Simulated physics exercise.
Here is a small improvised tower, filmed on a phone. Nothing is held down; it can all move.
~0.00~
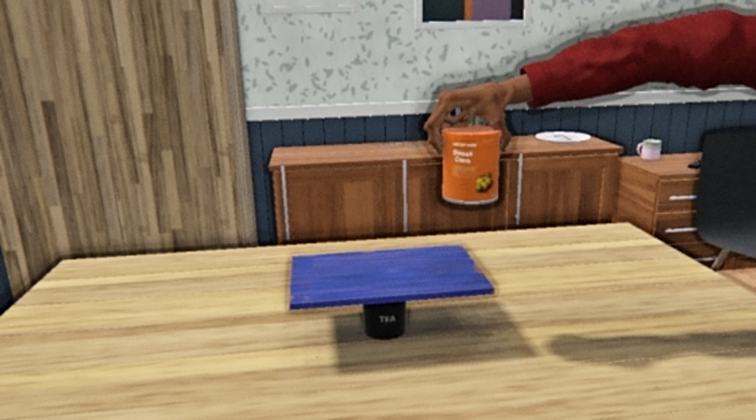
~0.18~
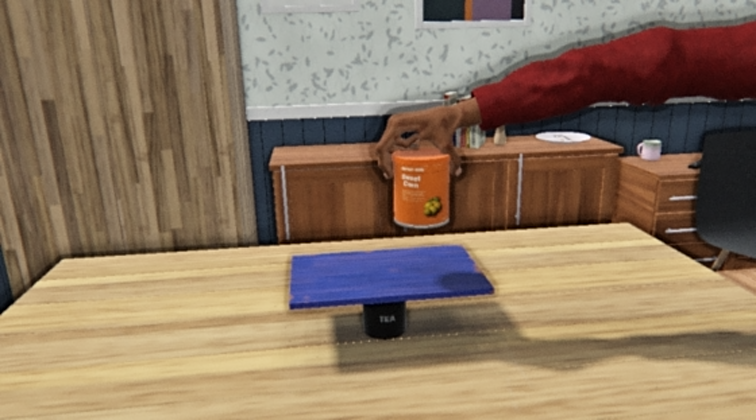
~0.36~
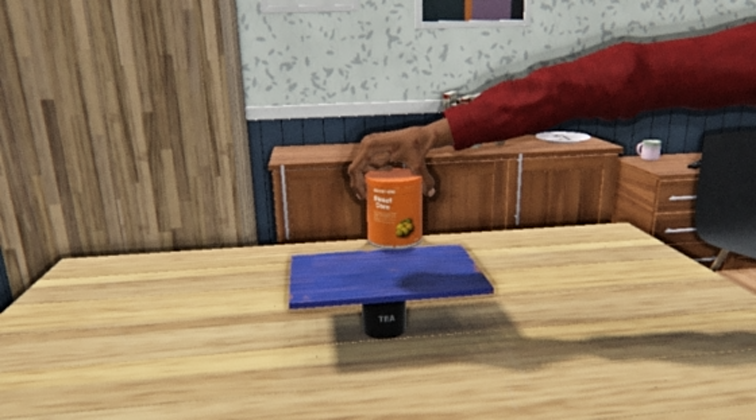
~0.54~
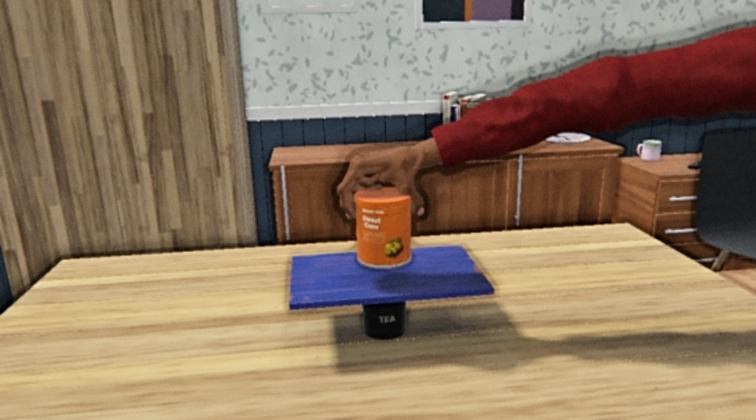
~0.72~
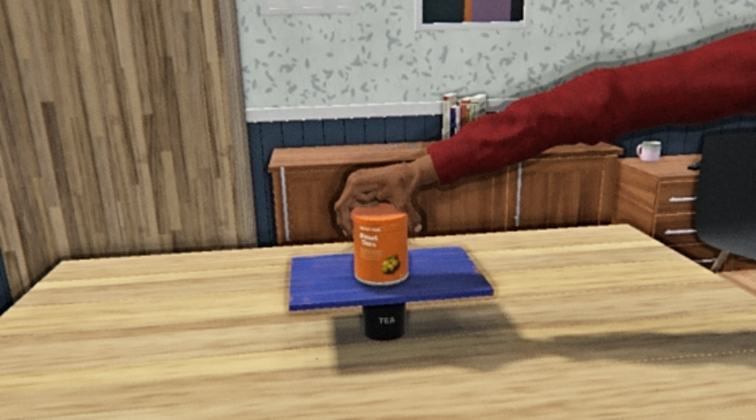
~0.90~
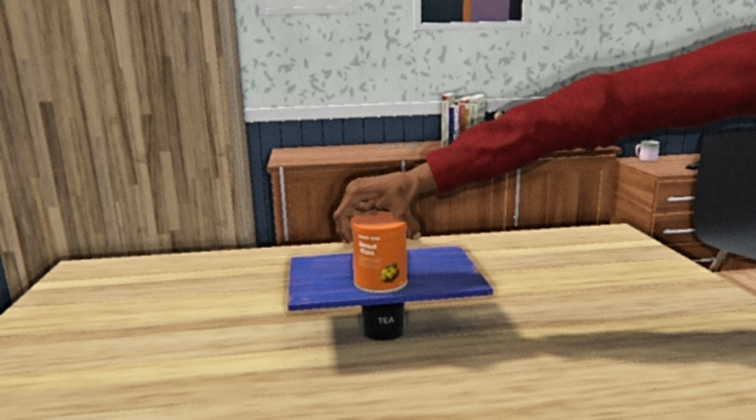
The clip opens on a blue board balanced on a black jar on a wooden table, while a hand in a red sleeve holds an orange tin above it. The hand moves the tin left and downward over the board, then sets it on the board above the jar, keeping its fingers on top.
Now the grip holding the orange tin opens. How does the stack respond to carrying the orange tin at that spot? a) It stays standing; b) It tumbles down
It stays standing (a).
Around 1.20 s, nothing moves.
Around 1.60 s, orange tin resting near (380, 252).
Finally (2.0 s), all 3 still in place. Final places as the last picture's camera would see them, orange tin near (380, 252). The stack keeps its balance.
